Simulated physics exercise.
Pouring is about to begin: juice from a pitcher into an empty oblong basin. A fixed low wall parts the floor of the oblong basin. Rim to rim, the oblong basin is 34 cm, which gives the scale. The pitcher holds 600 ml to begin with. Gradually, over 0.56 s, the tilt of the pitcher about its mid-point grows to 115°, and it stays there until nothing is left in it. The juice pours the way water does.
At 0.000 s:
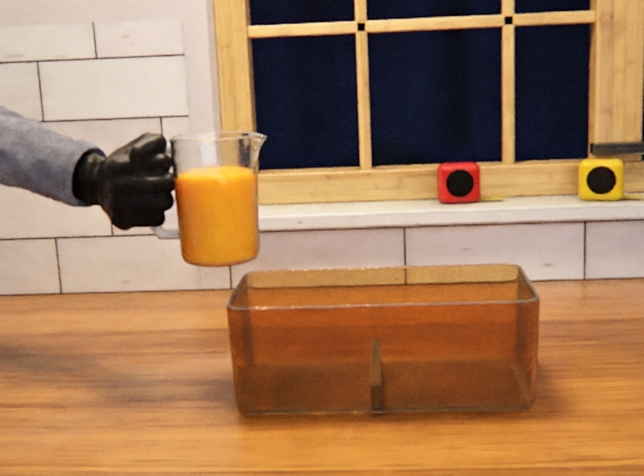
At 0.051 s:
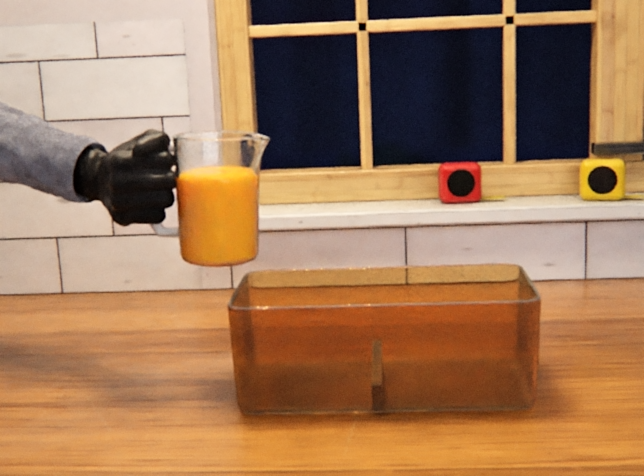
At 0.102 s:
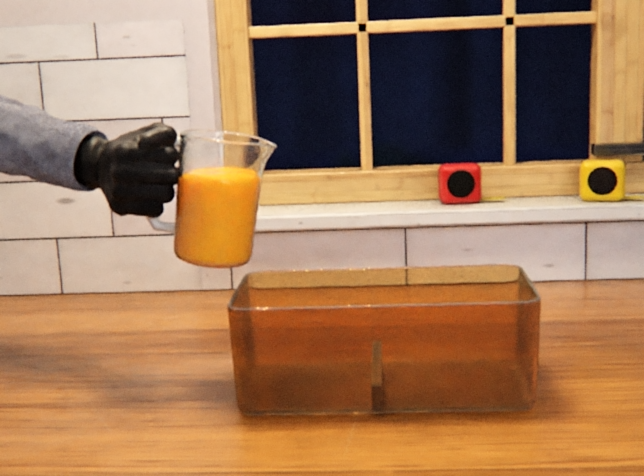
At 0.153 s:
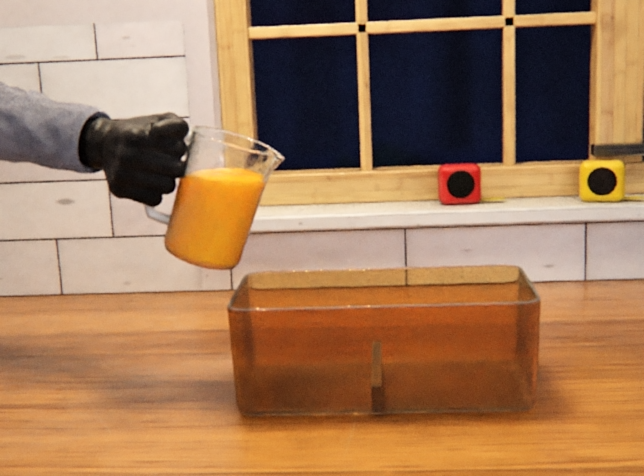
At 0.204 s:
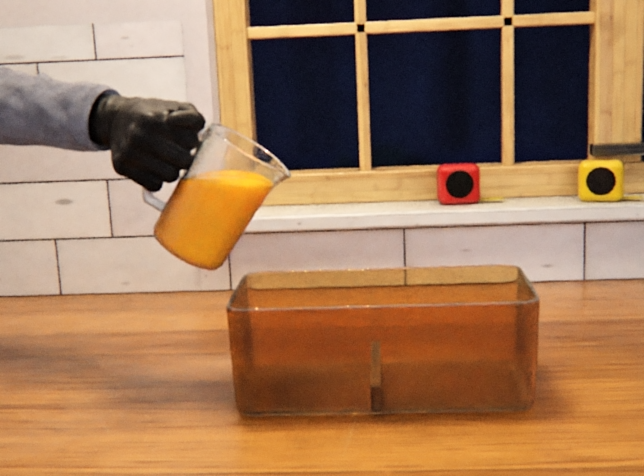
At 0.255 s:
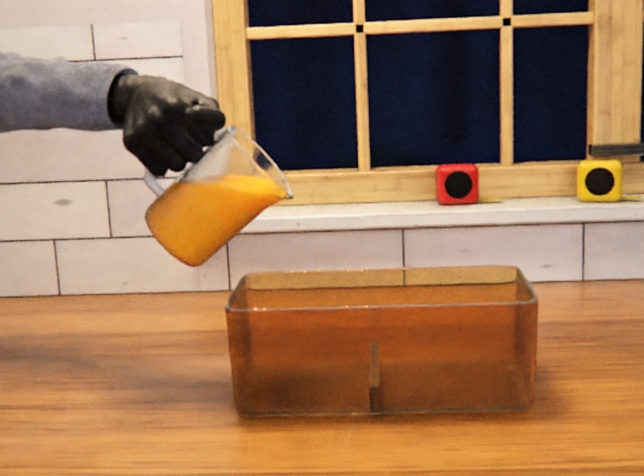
An arm in a grey-blue sleeve and black glove holds a clear pitcher of orange juice at the left, seen from the side across a wooden counter. An empty, clear oblong basin with a low divider sits right of centre, before white tiles, a wood-framed window, and red and yellow blocks. The hand steadily tilts the pitcher rightward, and the juice slides towards its spout.
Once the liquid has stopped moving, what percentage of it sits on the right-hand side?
About 13 per cent.
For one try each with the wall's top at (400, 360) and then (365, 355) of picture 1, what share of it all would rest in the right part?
The first gives near 15 per cent and the second near 5 per cent.
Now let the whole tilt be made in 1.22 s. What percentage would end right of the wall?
In that case, some 10 percent.
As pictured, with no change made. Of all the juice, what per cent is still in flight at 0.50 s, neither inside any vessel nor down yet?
18 per cent.
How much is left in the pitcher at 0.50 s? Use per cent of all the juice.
I'd put it near 58 percent.
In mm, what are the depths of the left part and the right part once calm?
Around 20 mm deep on the left, around 2 mm deep on the right.
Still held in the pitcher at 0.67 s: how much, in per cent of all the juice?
Around 12 in a hundred.
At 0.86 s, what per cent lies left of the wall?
I'd put it near 82 percent.
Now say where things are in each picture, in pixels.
Tilt 0°; pouring edge (266, 136); surface from (178, 173) to (254, 170); the oblong basin's rim runs from (237, 290) to (529, 282); the wall's top is at (376, 362), in the first picture.
Tilt 2°; pouring edge (269, 137); surface from (181, 173) to (257, 170), in the second picture.
Tilt 9°; pouring edge (276, 145); surface from (182, 173) to (260, 173), in the third picture.
Tilt 20°; pouring edge (285, 158); surface from (183, 182) to (265, 175), in the fourth picture.
Tilt 34°; pouring edge (292, 175); surface from (173, 193) to (273, 180), in the fifth picture.
Tilt 49°; pouring edge (294, 197); surface from (156, 201) to (279, 187), in the sixth picture.
After 0.50 s the tilt is 111° and 58 per cent is still to pour, 24 is left of the wall and 0 right of it.
After 0.67 s the tilt is 115° and 12 per cent is still to pour, 74 is left of the wall and 3 right of it.
After 0.86 s the tilt is 115° and 1 per cent is still to pour, 82 is left of the wall and 10 right of it.
After 1.06 s the tilt is 115° and 0 per cent is still to pour, 82 is left of the wall and 12 right of it.
In the end 81 per cent lies left of the wall, 13 right of it and 5 outside.
